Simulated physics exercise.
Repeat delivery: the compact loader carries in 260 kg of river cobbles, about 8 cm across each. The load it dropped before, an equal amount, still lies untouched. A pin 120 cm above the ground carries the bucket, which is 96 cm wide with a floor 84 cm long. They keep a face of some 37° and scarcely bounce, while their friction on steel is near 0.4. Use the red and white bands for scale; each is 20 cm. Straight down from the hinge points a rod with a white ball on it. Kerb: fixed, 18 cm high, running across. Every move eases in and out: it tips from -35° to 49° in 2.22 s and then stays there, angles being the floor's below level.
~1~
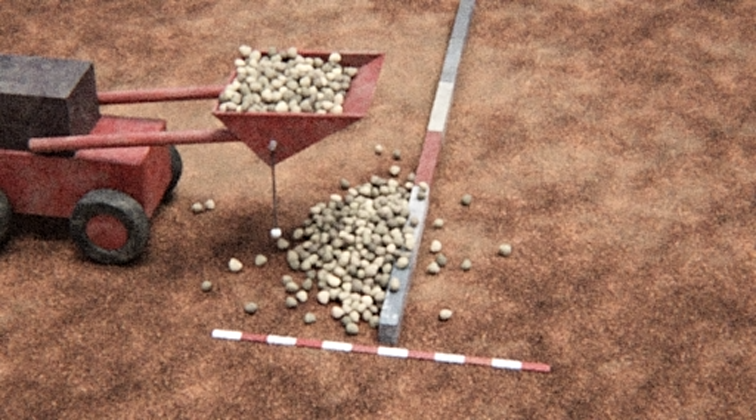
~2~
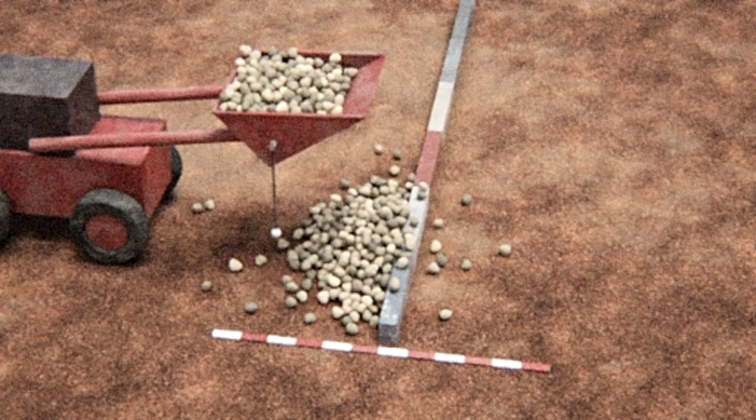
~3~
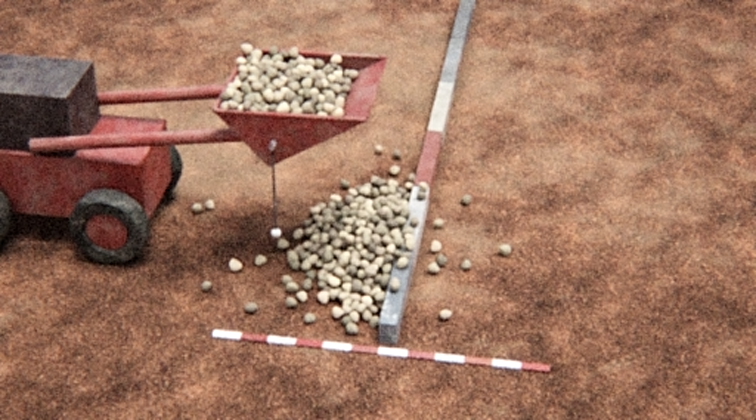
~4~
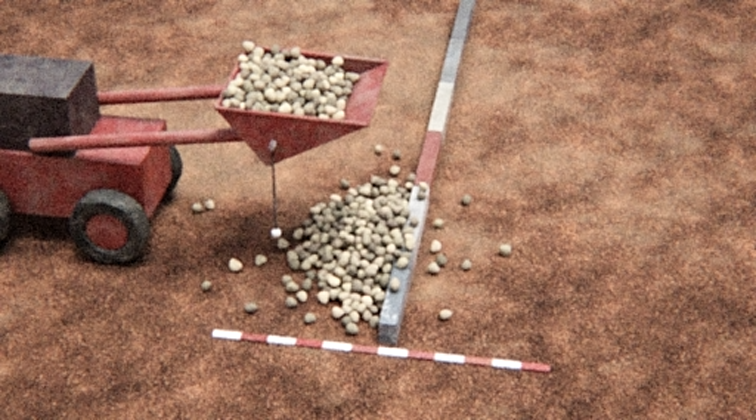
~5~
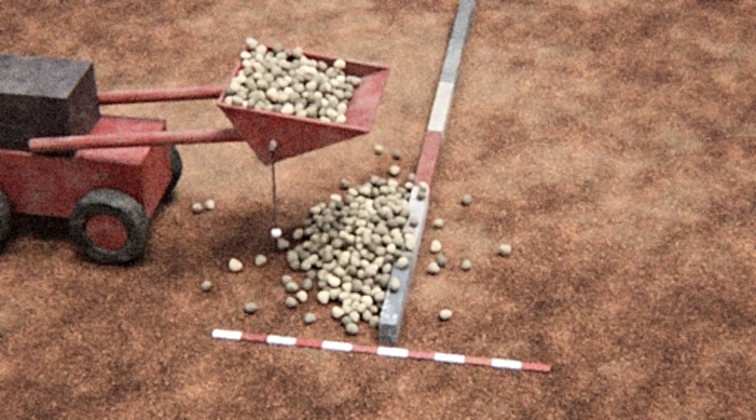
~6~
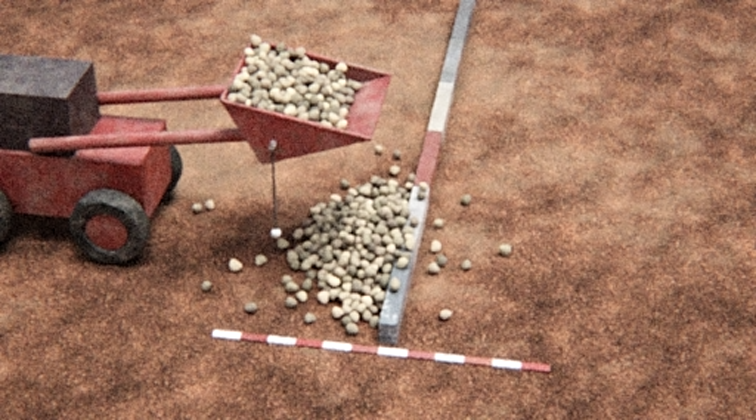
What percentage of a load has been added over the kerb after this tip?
26 %.
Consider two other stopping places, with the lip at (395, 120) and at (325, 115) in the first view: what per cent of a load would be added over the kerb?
Near 65 in a hundred first, near 0 in a hundred second.
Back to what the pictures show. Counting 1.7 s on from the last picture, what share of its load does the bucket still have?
About 0 percent is still in there.
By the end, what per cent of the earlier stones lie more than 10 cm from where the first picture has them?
Roughly 10 percent.
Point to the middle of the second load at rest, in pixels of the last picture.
In the last view, about pixel (383, 232).
Then, 1.1 s after the last picture the floor is at 36°; in per cent of one load, 80 in the bucket, 119 on this side of the kerb, 2 over the kerb; the foremost stones are at (454, 253).
Then, 1.7 s after the last picture the floor is at 49°; in per cent of one load, 0 in the bucket, 179 on this side of the kerb, 22 over the kerb; the foremost stones are at (512, 255).
Then, 2.1 s after the last picture the floor is at 49°; in per cent of one load, 0 in the bucket, 174 on this side of the kerb, 27 over the kerb; the foremost stones are at (551, 259).
Then, 4.6 s after the last picture the floor is at 49°; in per cent of one load, 0 in the bucket, 173 on this side of the kerb, 28 over the kerb; the foremost stones are at (569, 259). Net gain over the kerb, 26.
